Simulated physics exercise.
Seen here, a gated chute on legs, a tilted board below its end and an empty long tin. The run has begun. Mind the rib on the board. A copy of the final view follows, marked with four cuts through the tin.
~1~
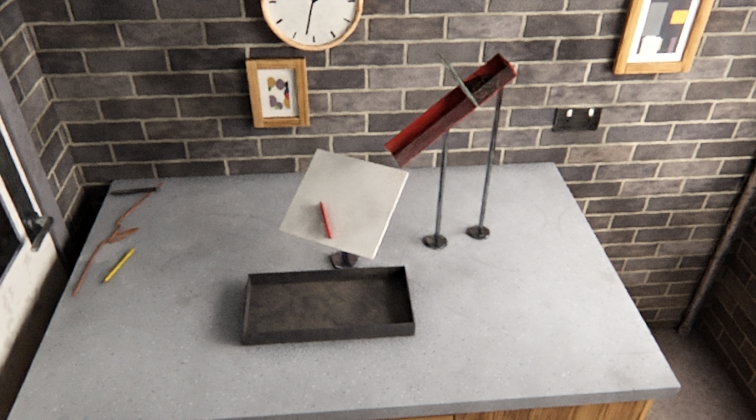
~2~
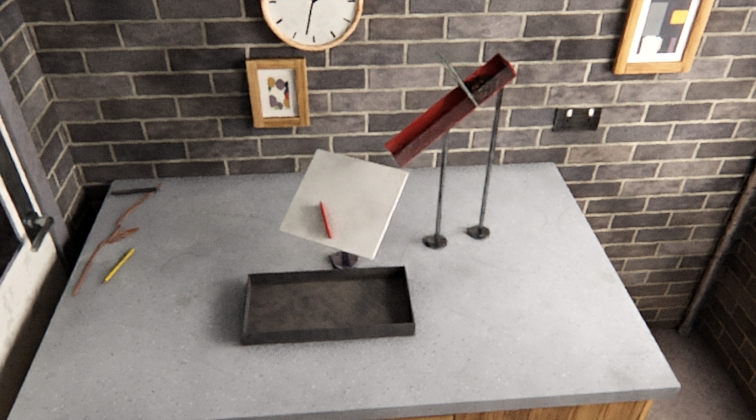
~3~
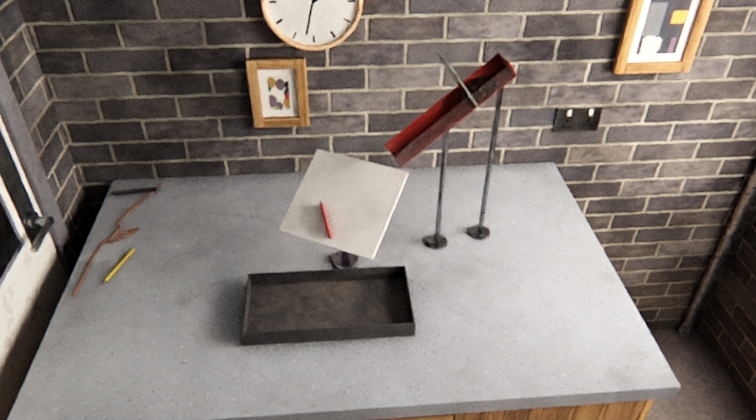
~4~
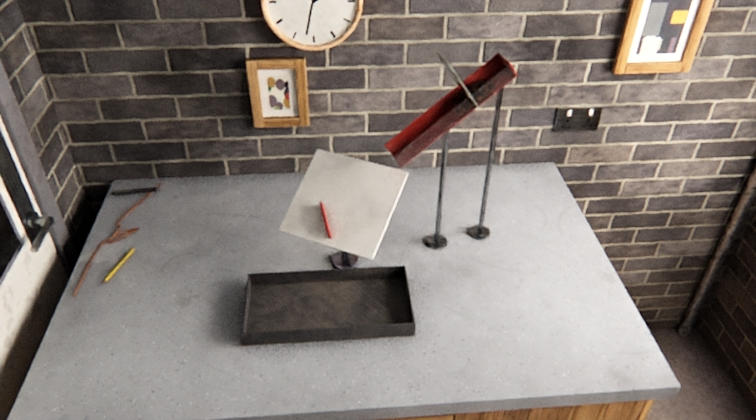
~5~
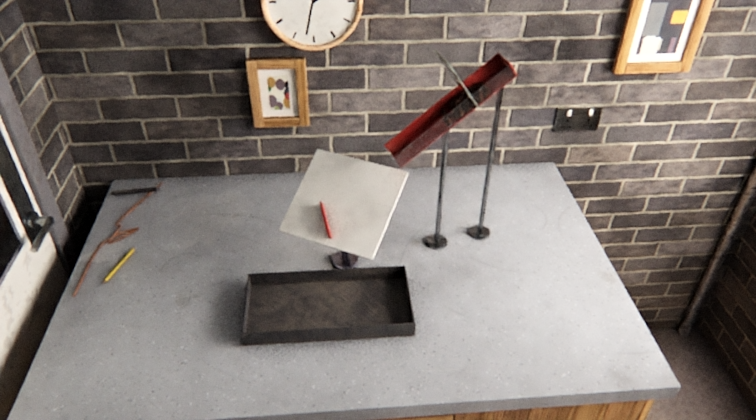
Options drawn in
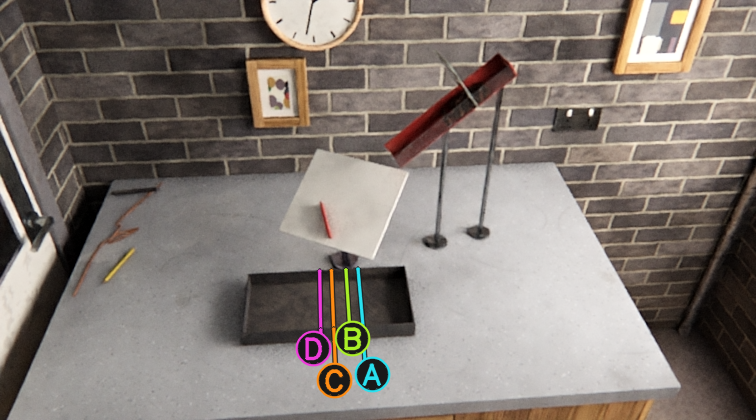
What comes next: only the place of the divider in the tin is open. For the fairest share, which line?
Choose C.
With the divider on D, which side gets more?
Right.
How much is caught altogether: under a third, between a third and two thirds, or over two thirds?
It is over two thirds.
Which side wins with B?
Left.
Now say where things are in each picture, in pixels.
In the first frame, load behind the gate (481, 87), flat chocolate drops; lip of the chute (396, 161), sloping fairly steeply.
In the second frame, middle of the board (343, 201), tilted fairly steeply; middle of its low edge (324, 244); of its high edge (362, 160).
In the third frame, front corners of the tin (242, 333) and (415, 323), empty; front of the load (468, 103).
In the fourth frame, middle of the load (472, 97); its front (461, 114), roughly a quarter of the way to the lip; rib from (320, 201) to (329, 236).
In the fifth frame, middle of the load (465, 103); its front (449, 124), roughly a third of the way to the lip.
On the marked copy, line A crosses the front rim at (363, 326); line B crosses the front rim at (349, 327); line C crosses the front rim at (333, 328); line D crosses the front rim at (320, 328).
Choosing A, of what is caught, every piece on the left of the divider, not one piece on the right.
Choosing B, of what is caught, almost all on the left of the divider, just a few on the right.
Choosing C, of what is caught, roughly two thirds on the left of the divider, roughly a third on the right.
Choosing D, of what is caught, about a tenth on the left of the divider, almost all on the right.
